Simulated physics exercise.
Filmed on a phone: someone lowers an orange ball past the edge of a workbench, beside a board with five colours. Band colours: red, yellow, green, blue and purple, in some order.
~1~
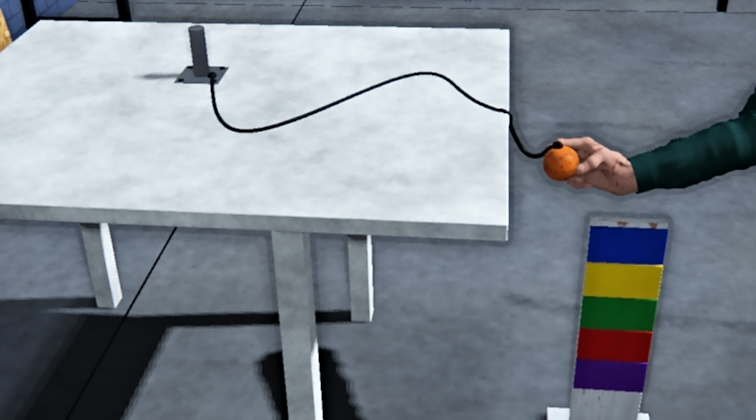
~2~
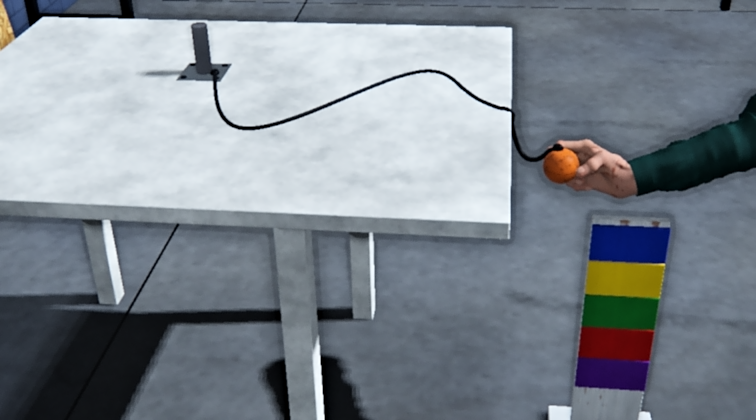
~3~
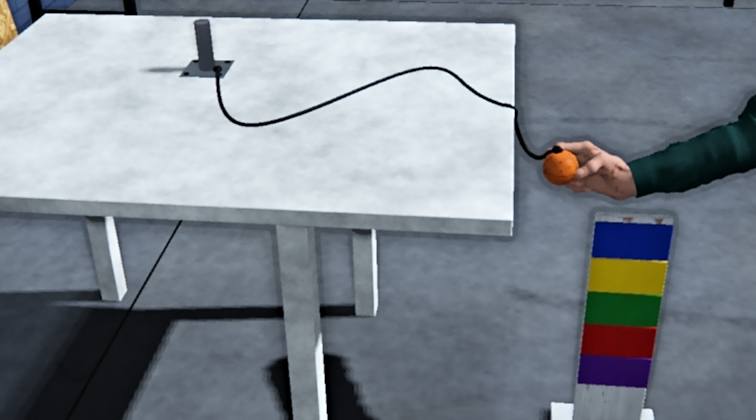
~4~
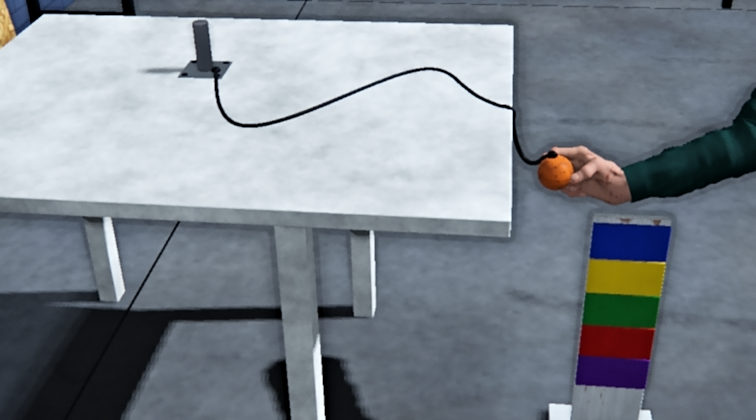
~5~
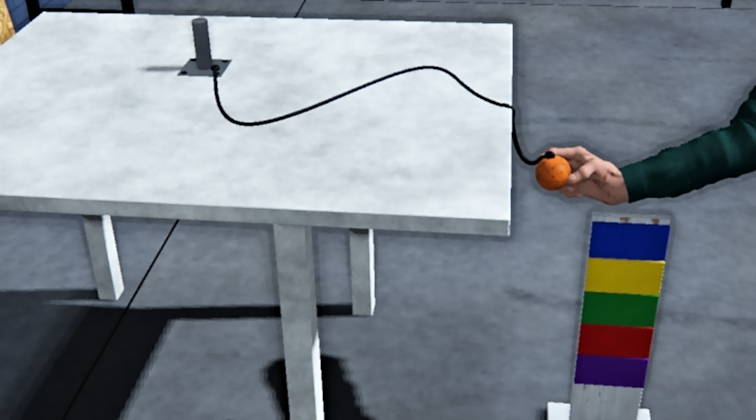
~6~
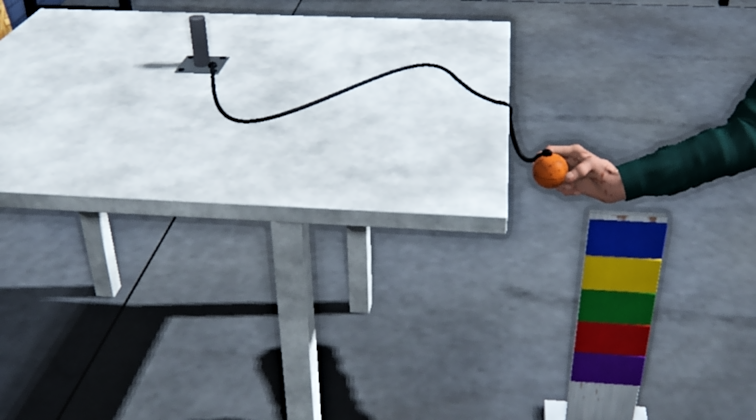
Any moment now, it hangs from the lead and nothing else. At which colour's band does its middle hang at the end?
The purple band.
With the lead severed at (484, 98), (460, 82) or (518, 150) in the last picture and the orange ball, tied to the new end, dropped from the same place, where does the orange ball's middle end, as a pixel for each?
Going through them in turn gives (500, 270), (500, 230) and finally (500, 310).
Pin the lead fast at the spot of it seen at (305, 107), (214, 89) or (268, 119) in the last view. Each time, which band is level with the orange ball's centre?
Note: Try 1 green; try 2 red; try 3 green.
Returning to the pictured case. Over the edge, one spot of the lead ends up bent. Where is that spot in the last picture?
(383, 75).
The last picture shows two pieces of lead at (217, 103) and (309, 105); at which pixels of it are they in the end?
They finish close to (299, 75) and close to (415, 91).
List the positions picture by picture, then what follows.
In the first picture, orange ball (561, 164); blue (627, 247); yellow (623, 282); green (618, 315); red (614, 347); purple (610, 377).
In the second picture, orange ball (561, 166); lead through (215, 94) (258, 128) (342, 99) (422, 72) (484, 102).
In the third picture, orange ball (560, 168).
In the fourth picture, orange ball (555, 173); lead through (216, 92) (259, 126) (343, 97) (423, 70) (485, 100).
In the fifth picture, orange ball (553, 173).
In the sixth picture, orange ball (550, 171); lead through (213, 87) (256, 121) (340, 93) (420, 66) (482, 97).
Early on, ball near (522, 303); level with green.
Midway, ball near (474, 344); level with purple.
Near the end, ball near (505, 347); level with purple.
Finally, ball near (491, 347); level with purple. Its centre hangs level with the purple band.
